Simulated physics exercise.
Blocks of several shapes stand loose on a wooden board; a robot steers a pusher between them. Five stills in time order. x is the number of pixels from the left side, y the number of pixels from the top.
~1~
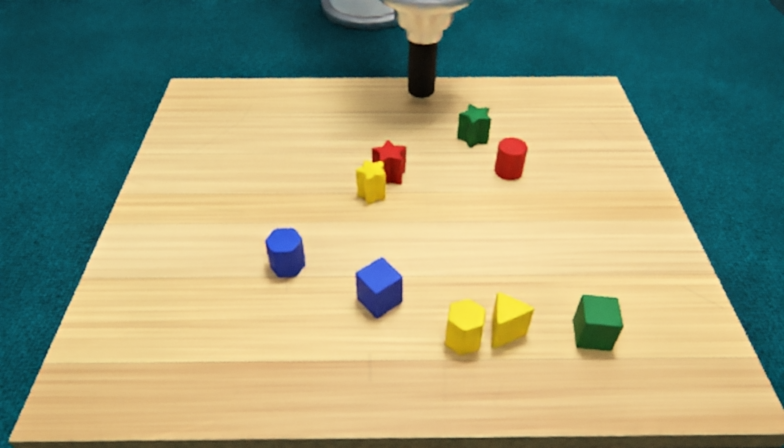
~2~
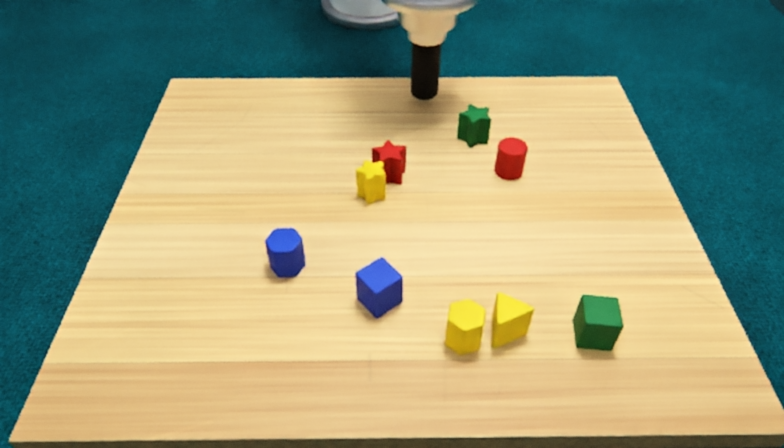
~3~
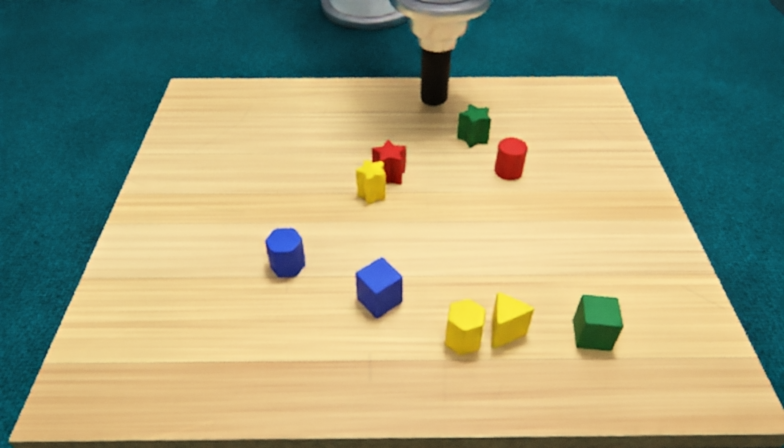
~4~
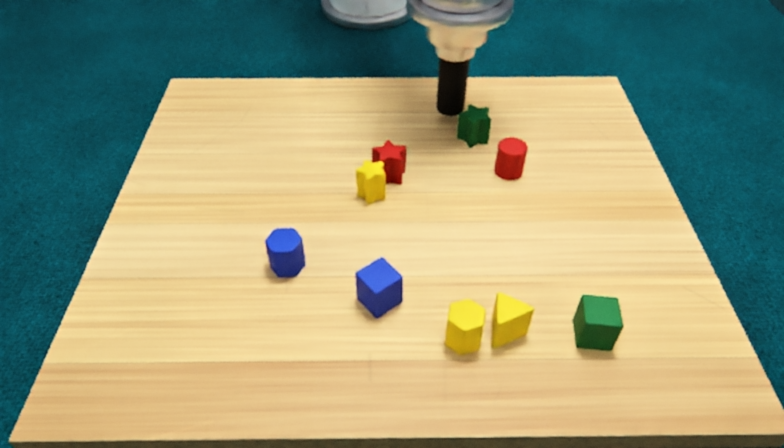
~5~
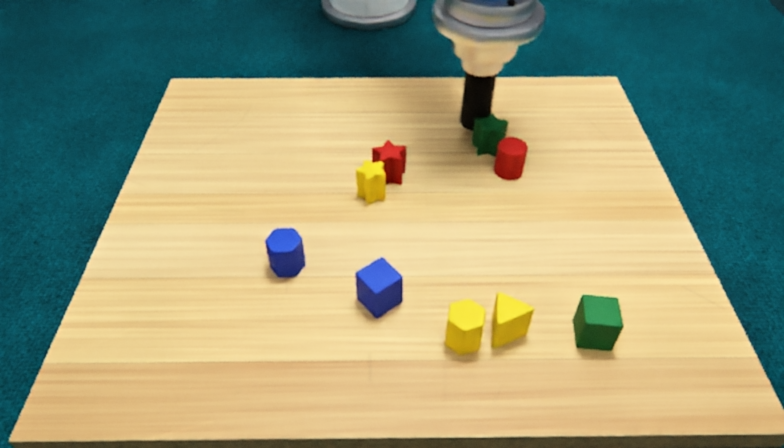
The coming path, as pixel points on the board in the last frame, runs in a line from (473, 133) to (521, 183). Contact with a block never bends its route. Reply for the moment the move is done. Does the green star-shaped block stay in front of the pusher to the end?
Yes.
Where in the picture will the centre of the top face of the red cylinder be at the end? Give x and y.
Most likely (562, 190).
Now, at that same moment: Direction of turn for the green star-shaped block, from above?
My answer: Anticlockwise.
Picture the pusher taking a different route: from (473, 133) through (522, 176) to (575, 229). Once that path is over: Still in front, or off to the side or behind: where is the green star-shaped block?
When the path ends, it will sit ahead of the pusher.
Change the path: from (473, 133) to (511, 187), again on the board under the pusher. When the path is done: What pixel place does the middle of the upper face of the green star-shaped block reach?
I think it will end close to (545, 169).
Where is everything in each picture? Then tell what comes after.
The first picture shows pusher tip (421, 92); block tops, green star-shaped block (476, 113); red cylinder (513, 145).
The second picture shows pusher (424, 94); blocks unchanged.
The third picture shows pusher (434, 99); blocks unchanged.
The fourth picture shows pusher (450, 109); blocks unchanged.
The fifth picture shows pusher (475, 124); green star-shaped block (492, 122); red cylinder (513, 145).
What follows on the original path. Halfway along, pusher (497, 148); green star-shaped block (522, 145), turned 15° anticlockwise; red cylinder (530, 163).
At the end, pusher (523, 174); green star-shaped block (551, 171), turned 20° anticlockwise; red cylinder (562, 190).
